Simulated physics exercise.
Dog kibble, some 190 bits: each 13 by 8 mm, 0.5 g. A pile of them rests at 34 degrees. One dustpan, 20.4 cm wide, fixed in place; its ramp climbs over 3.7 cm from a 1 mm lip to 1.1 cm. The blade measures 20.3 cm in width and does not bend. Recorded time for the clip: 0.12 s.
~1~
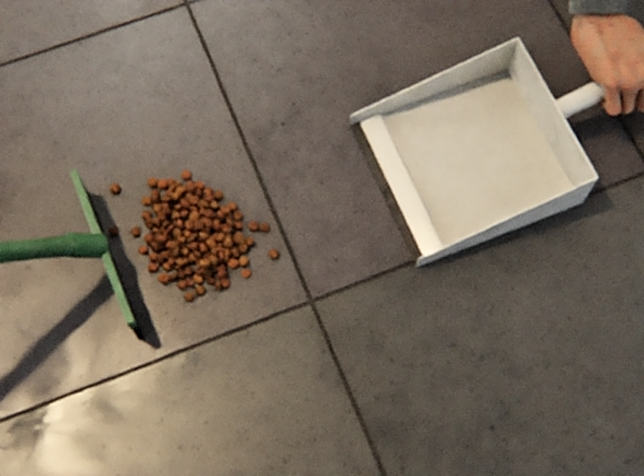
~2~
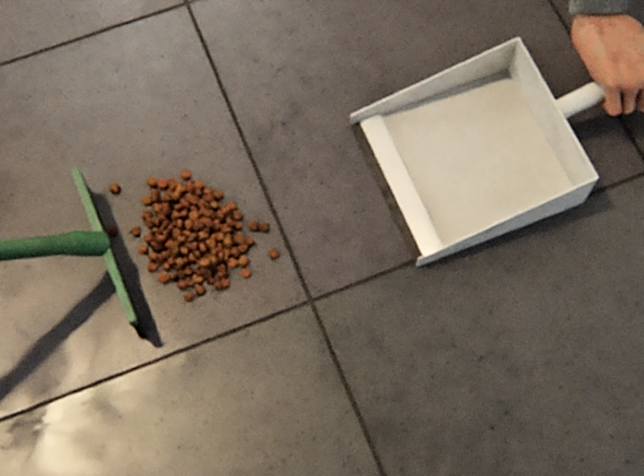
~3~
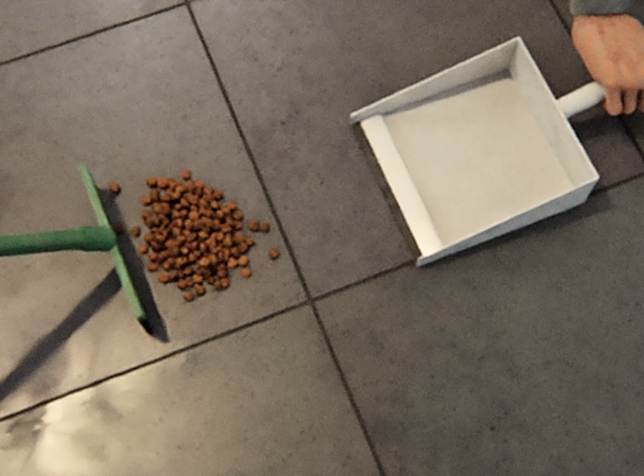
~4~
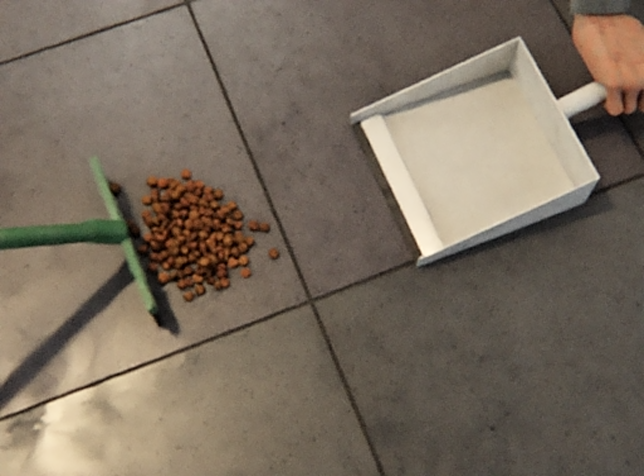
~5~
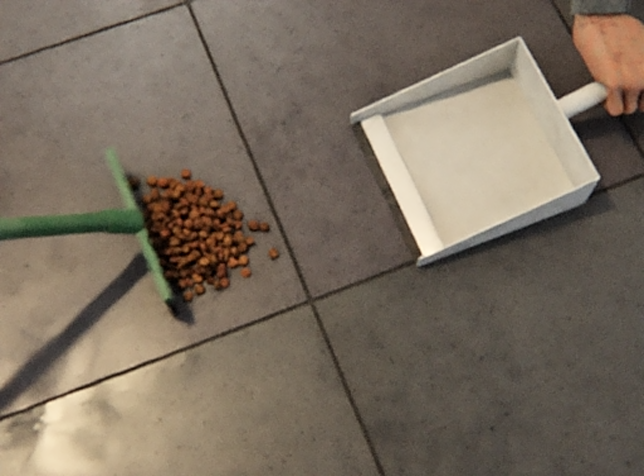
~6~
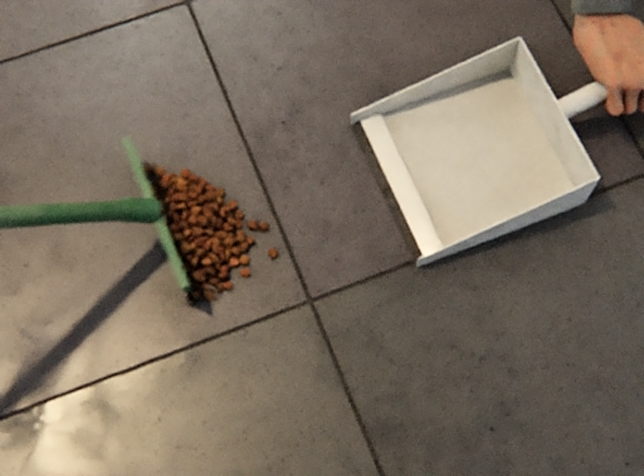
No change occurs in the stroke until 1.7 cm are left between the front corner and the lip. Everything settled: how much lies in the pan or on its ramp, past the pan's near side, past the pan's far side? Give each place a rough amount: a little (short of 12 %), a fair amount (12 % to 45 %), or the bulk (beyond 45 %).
In the pan or on its ramp: A fair amount; past the pan's near side: A little; past the pan's far side: A fair amount.
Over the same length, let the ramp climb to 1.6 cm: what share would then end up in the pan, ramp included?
Then around 35 percent, ramp counted.
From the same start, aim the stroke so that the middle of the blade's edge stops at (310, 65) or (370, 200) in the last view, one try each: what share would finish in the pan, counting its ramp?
Roughly 10 % and 55 %.
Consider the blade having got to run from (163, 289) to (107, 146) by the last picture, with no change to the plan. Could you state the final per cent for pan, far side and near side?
Final per cent - pan 10, far 45, near 0.
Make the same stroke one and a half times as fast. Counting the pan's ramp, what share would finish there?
In that case close to 55 per cent.
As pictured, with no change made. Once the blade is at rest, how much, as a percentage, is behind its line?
Roughly 15 percent of it.
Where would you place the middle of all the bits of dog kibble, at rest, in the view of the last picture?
Approximately (377, 141) in the last picture.
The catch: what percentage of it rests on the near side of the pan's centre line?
Something like 20 per cent of the catch.
Then, 0.15 s after the last picture, middle of the blade 13 cm from the lip; 0 % over the lip, far side 20 %, near side 0 %.
Then, 0.24 s after the last picture, middle of the blade 5 cm from the lip; 0 % over the lip, far side 30 %, near side 0 %.
Then, 0.46 s after the last picture, middle of the blade 2 cm from the lip; 40 % over the lip, far side 30 %, near side 5 %.
In the end, pan 40 %, near side 5 %, far side 30 %, in front of the lip or behind the blade 25 %.
